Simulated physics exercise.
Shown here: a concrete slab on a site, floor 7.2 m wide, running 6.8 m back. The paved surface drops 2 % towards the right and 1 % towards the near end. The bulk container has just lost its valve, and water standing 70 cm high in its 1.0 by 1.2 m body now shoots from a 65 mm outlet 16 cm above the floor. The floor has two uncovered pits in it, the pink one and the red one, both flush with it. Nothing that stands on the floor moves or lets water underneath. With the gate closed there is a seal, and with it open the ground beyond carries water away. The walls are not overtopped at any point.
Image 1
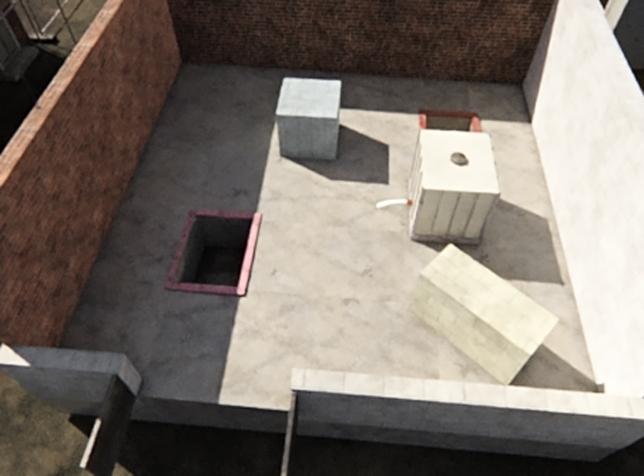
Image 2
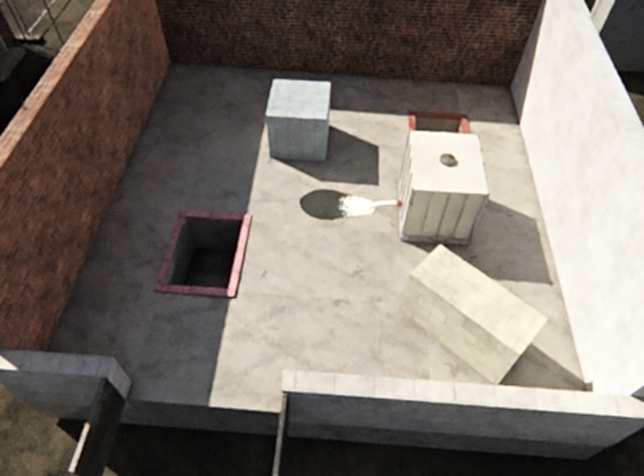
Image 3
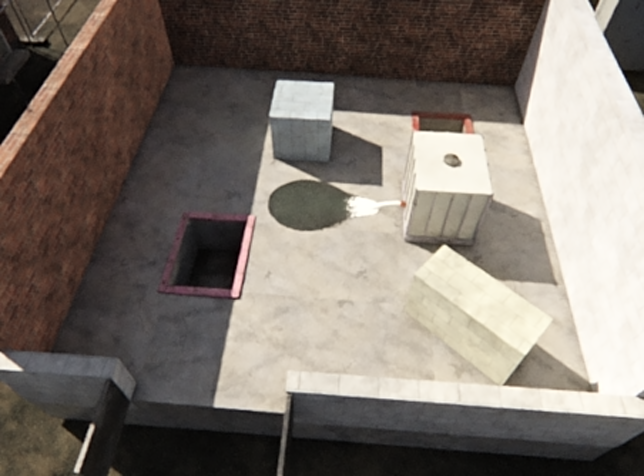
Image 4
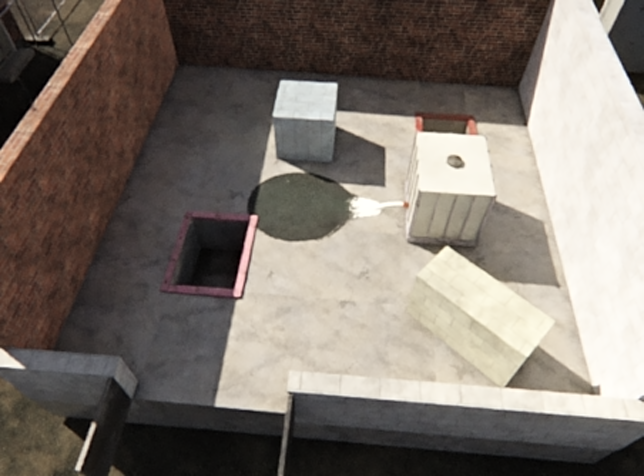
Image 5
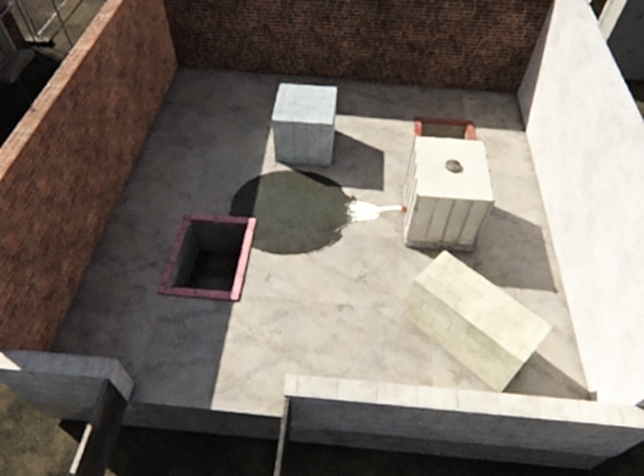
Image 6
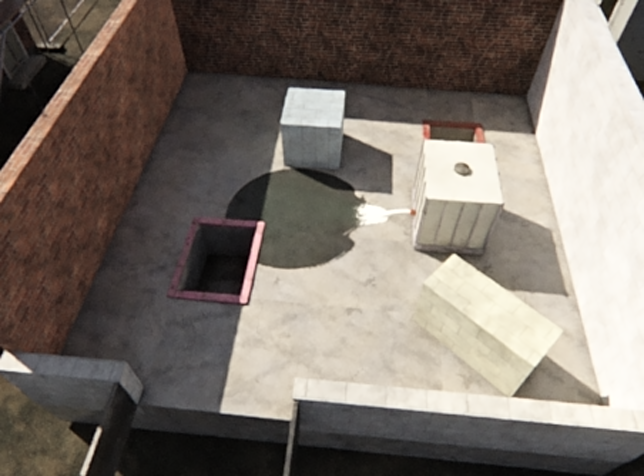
On a walled concrete floor with two open pits, water shot from a pale, boxy tank on the right and spread leftward in a dark, rounded puddle that steadily widened towards the pink-edged pit.
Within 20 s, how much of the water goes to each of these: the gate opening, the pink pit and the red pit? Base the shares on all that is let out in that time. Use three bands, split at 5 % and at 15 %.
Shares: Gate opening: Under 5 %; pink pit: More than 15 %; red pit: Under 5 %.
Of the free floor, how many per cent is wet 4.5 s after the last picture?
Roughly 10 per cent of the floor is wet.
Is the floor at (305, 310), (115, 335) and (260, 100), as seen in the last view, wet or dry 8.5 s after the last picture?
Respectively: Covered, clear and clear.
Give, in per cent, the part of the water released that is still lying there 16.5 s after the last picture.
I'd put what remains at some 70 per cent.
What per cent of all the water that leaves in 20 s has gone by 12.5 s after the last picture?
By then, roughly 80 per cent.
Then, 1.5 s after the last picture water covers 10 % of the floor and is deepest (3 cm) near (377, 215); gone so far, the gate opening 0 %, the pink pit 3 %, the red pit 0 %.
Then, 4.5 s after the last picture water covers 10 % of the floor and is deepest (3 cm) near (377, 215); gone so far, the gate opening 0 %, the pink pit 9 %, the red pit 0 %.
Then, 8.5 s after the last picture water covers 15 % of the floor and is deepest (3 cm) near (377, 215); gone so far, the gate opening 0 %, the pink pit 16 %, the red pit 0 %.
Then, 12.5 s after the last picture water covers 20 % of the floor and is deepest (2 cm) near (377, 215); gone so far, the gate opening 0 %, the pink pit 24 %, the red pit 0 %.
Then, 16.5 s after the last picture water covers 25 % of the floor and is deepest (3 cm) near (602, 433); gone so far, the gate opening 0 %, the pink pit 30 %, the red pit 0 %.
